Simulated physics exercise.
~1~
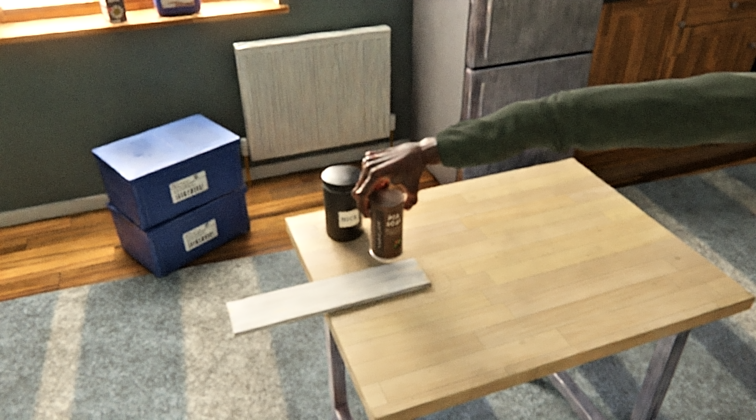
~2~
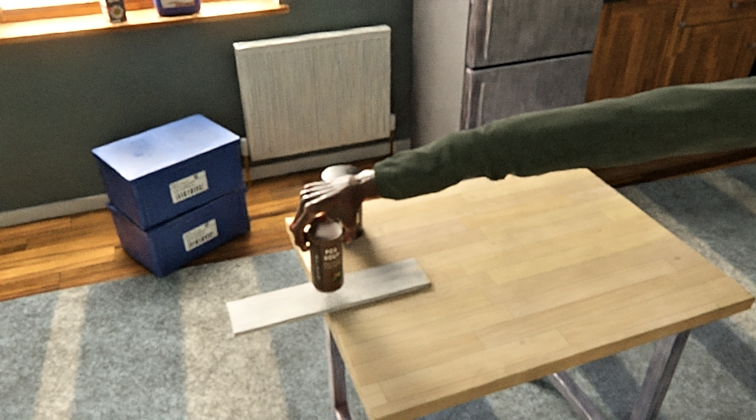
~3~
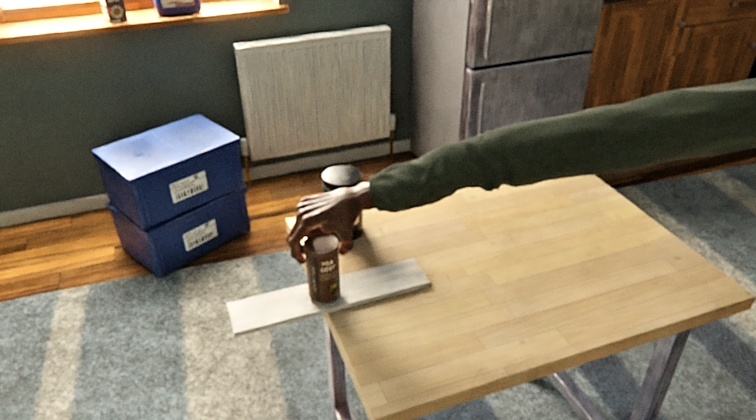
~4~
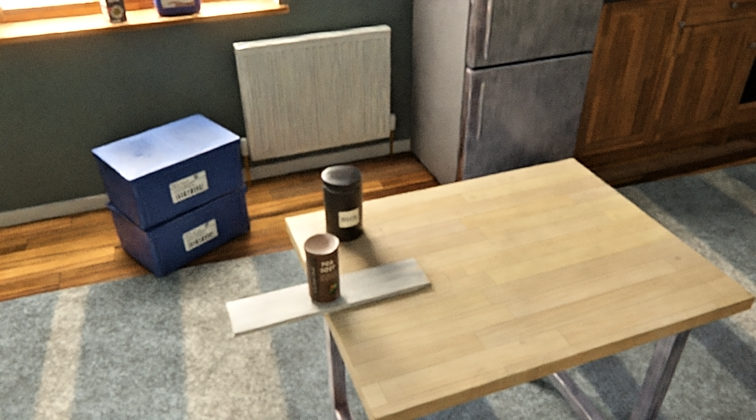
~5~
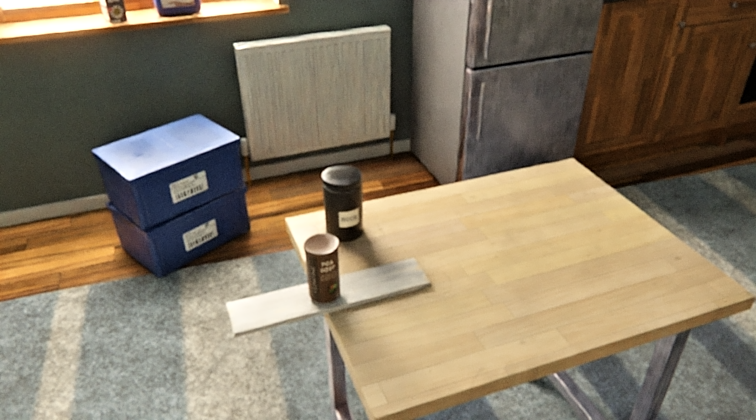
On a wooden table, a hand moves a brown tin onto an overhanging white board, which holds.
